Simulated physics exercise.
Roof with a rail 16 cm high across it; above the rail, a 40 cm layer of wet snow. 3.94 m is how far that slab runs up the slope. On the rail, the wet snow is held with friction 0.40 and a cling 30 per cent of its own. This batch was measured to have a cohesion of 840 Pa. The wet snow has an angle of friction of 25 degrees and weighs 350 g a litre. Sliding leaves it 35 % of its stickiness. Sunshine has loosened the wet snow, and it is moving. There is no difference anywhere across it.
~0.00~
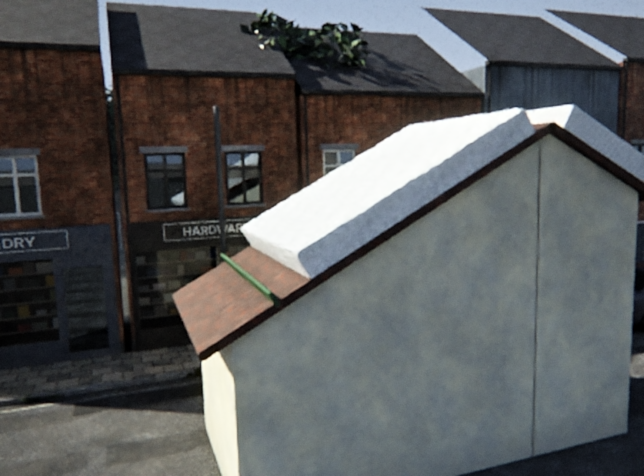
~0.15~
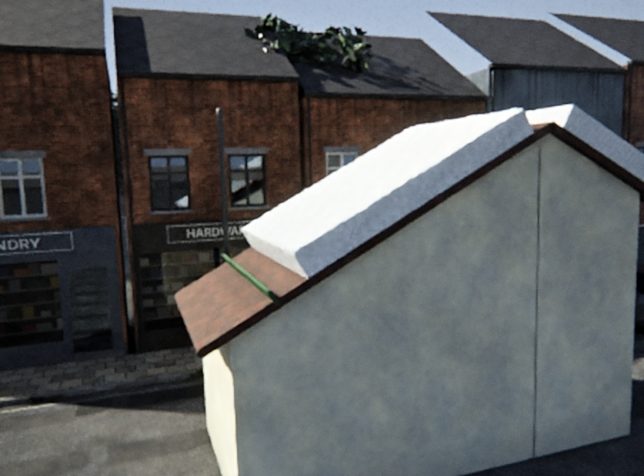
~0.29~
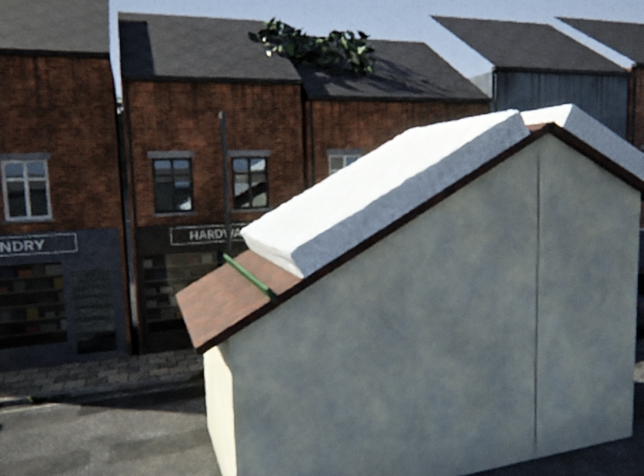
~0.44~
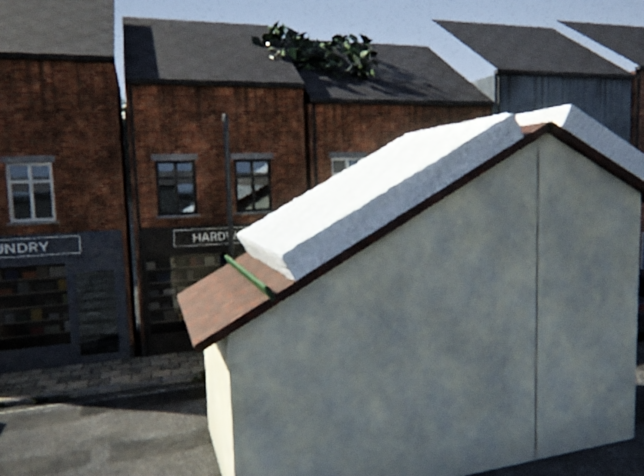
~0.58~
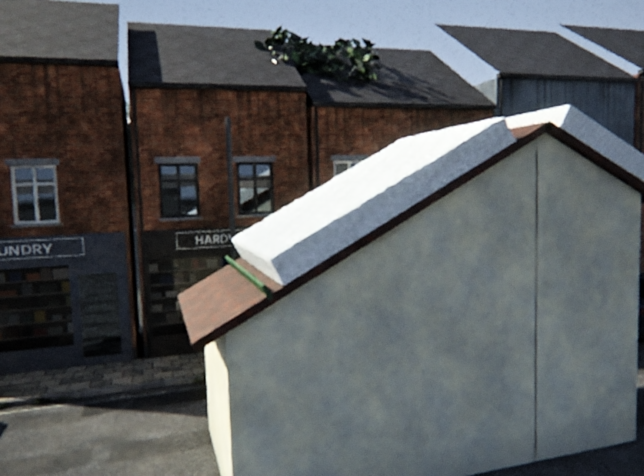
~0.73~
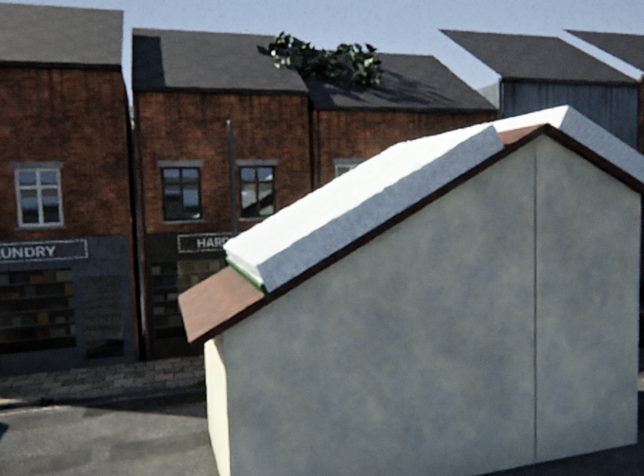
On a sloping roof across from a row of brick shops, a thick white slab of snow slid slowly down to the left in one piece, gradually speeding up until its front edge reached the green rail.
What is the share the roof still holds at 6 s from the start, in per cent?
About 60 %.
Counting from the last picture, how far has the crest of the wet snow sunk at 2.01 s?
Measured change: About 0.7 m.
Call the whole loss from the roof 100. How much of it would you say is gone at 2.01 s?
Roughly 40 per cent.
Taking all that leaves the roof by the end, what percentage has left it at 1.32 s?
Roughly 0 percent.
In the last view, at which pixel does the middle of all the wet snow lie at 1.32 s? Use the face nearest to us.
I'd place it around (341, 230).
By 1.32 s, 100 % of the snow is on the roof.
By 2.01 s, 83 % of the snow is on the roof.
By 2.71 s, 71 % of the snow is on the roof.
By 3.40 s, 64 % of the snow is on the roof.
By 6.00 s, at the end, 60 % of the snow is on the roof.
